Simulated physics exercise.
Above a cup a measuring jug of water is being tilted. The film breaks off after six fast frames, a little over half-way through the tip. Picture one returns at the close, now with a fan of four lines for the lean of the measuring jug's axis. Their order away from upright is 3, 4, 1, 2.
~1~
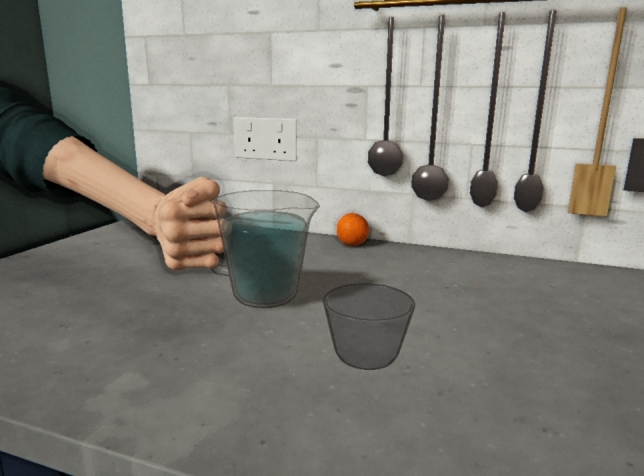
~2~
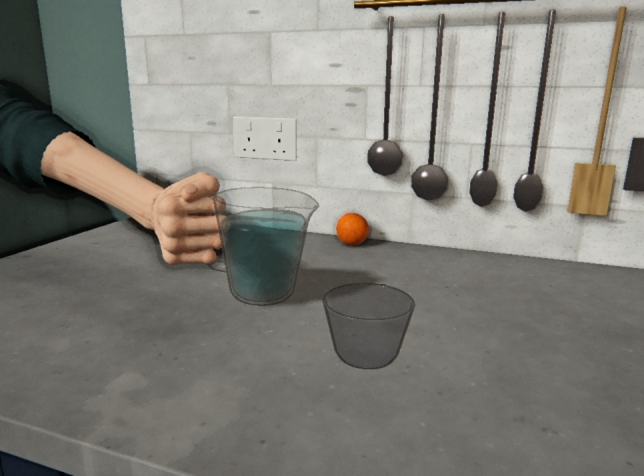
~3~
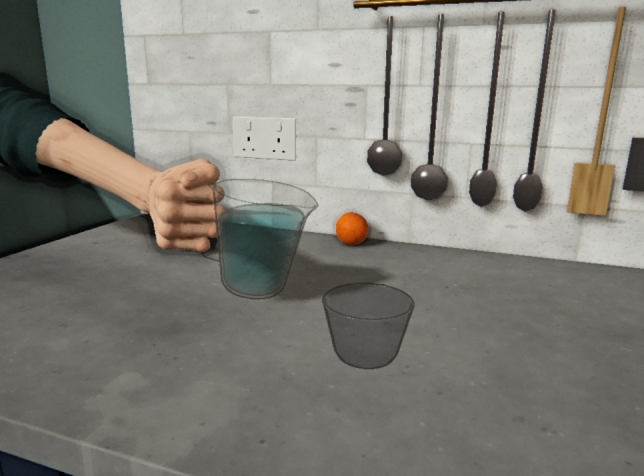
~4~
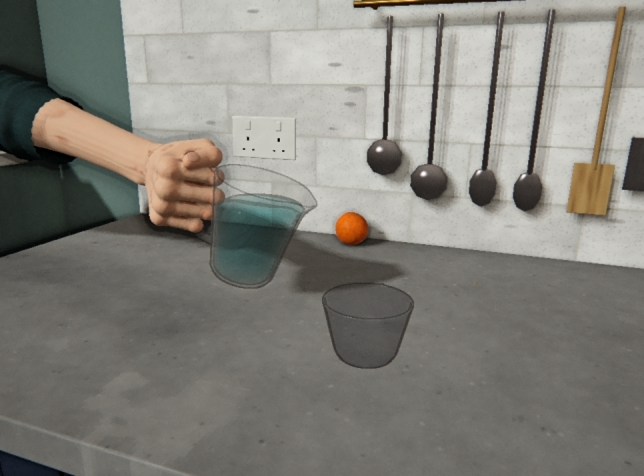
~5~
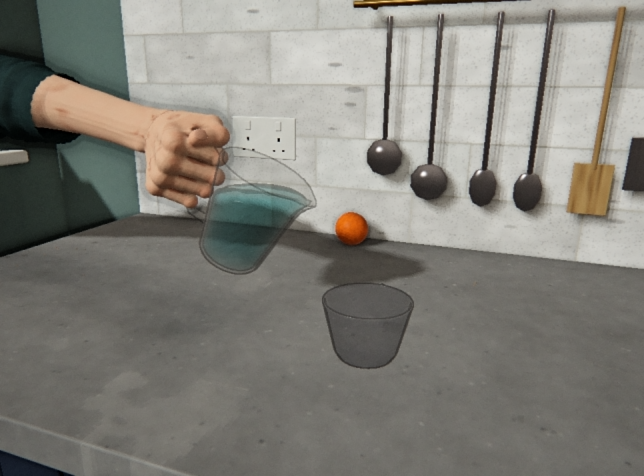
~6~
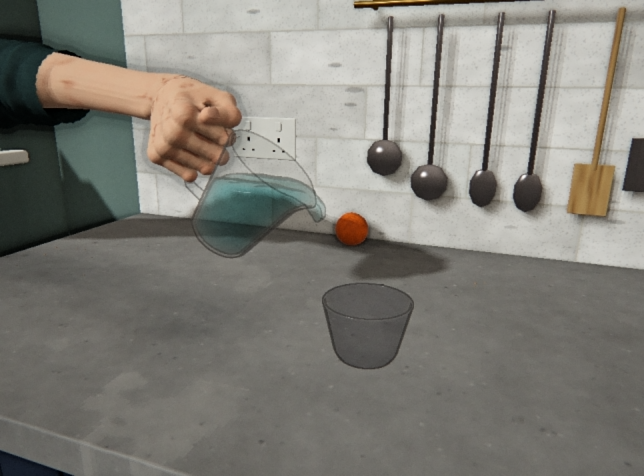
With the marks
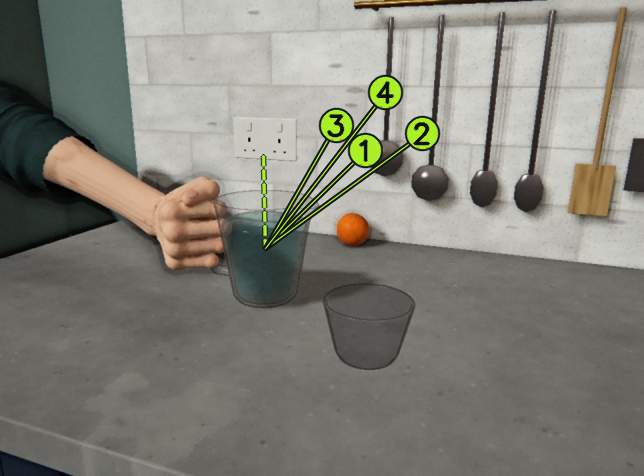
A hand in a dark green sleeve, reaching in from the left, lifts a clear jug of teal water and tilts it steadily to the right until water reaches the spout and starts over the lip. An empty clear cup stands on the grey worktop to its right, with an orange ball-like object behind. The fixed, slightly raised view shows a kitchen with white wall tiles, a socket and hanging utensils.
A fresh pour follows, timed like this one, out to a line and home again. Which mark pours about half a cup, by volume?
Tilt 2 does it best.
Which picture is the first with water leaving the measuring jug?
Picture 6.
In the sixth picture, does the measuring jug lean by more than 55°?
No, it does not.
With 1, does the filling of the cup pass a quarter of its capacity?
Yes, it does.
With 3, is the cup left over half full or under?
Under.
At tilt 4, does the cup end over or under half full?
Under.
In lime, 1 at (353, 162); 2 at (409, 143); 3 at (328, 139); 4 at (375, 106).
If 1 is chosen, the cup ends with about 32 % of what it can hold.
If 2 is chosen, the cup ends with about 49 % of what it can hold; 3 % of the water is spilt.
If 3 is chosen, the cup ends with about 7 % of what it can hold.
If 4 is chosen, the cup ends with about 16 % of what it can hold; 3 % of the water is spilt.
